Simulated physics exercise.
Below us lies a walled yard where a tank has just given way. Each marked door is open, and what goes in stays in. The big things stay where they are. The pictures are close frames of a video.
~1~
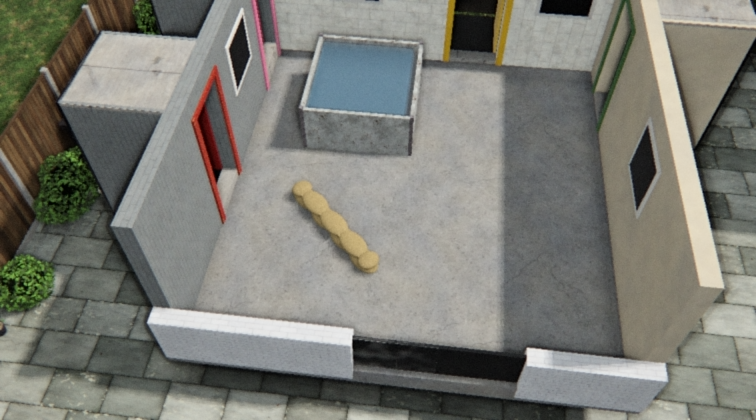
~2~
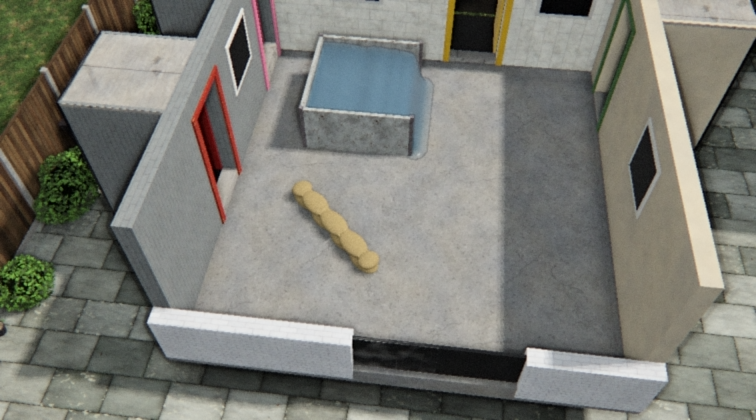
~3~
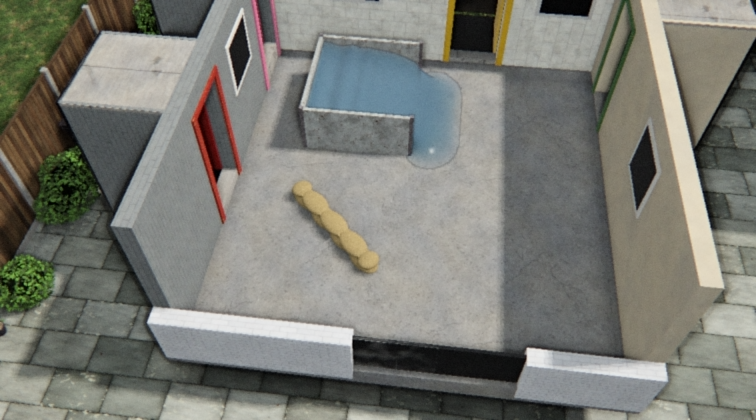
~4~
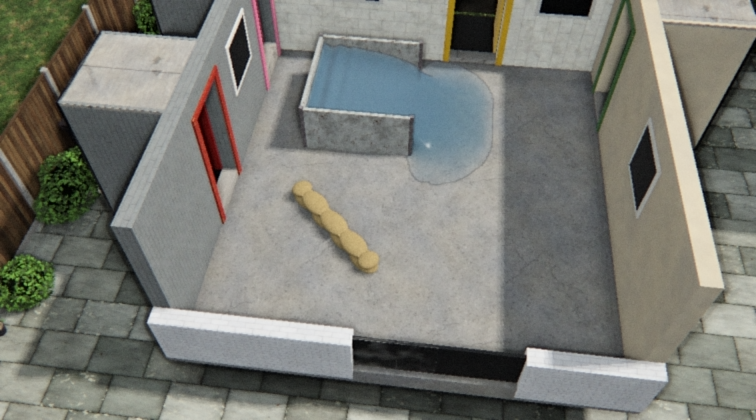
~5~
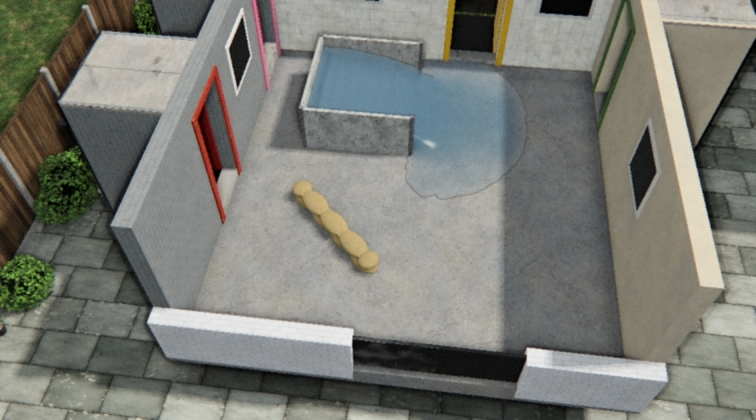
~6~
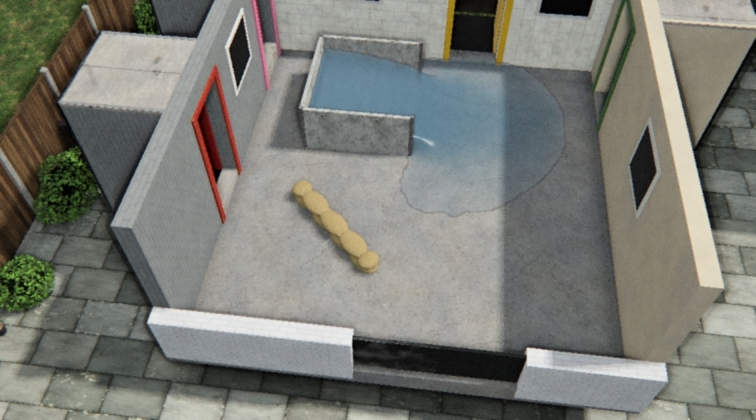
The footage shows a walled yard with a square tank of water and a diagonal row of tan sacks; the tank's right side opens, and water pours out, spreading rightward and toward the viewer across the grey floor.
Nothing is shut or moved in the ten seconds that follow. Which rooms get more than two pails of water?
In the end: The pink door holds within the limit; the yellow door floods; the green door floods; the red door holds within the limit.
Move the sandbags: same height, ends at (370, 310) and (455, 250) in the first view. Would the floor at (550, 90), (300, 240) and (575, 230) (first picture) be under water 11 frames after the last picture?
One after the other: Wet, not flooded, under water.
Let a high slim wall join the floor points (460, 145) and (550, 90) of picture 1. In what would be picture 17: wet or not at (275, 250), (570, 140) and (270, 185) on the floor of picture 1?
One after the other: Not flooded, wet, dry.
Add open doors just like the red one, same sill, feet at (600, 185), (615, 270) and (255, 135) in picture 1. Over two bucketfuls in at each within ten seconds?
In that order: Floods, is under, keeps below it.
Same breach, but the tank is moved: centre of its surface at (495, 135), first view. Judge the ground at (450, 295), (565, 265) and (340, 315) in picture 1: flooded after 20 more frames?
In that order: Covered, awash, under water.
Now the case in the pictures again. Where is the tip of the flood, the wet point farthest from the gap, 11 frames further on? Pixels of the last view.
Roughly at (616, 346).
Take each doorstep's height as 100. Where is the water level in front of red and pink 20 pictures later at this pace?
Roughly 0 per cent, then 0 per cent.
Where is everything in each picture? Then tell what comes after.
The first picture shows the tank at (364, 78) is whole and still.
In the second picture, the front is at (421, 79), out from the gap at (413, 106).
In the third picture, water pours out at (413, 107) and has run to (443, 76).
In the fourth picture, water pours out at (413, 108) and has run to (460, 69).
In the fifth picture, water pours out at (413, 109) and has run to (517, 97).
In the sixth picture, water pours out at (413, 109) and has run to (557, 108).
A moment on, water covers 35 % of the floor; the pink door not reached, the yellow door under two buckets in, the green door over two buckets in, the red door not reached.
Next, water covers 40 % of the floor; the pink door not reached, the yellow door over two buckets in, the green door far over two buckets in, the red door not reached.
Then, water covers 45 % of the floor; the pink door not reached, the yellow door over two buckets in, the green door far over two buckets in, the red door not reached.
Later, water covers 80 % of the floor; the pink door not reached, the yellow door over two buckets in, the green door far over two buckets in, the red door not reached.
In the end, water covers 95 % of the floor; the pink door wet at the sill, nothing in, the yellow door over two buckets in, the green door far over two buckets in, the red door wet at the sill, nothing in.
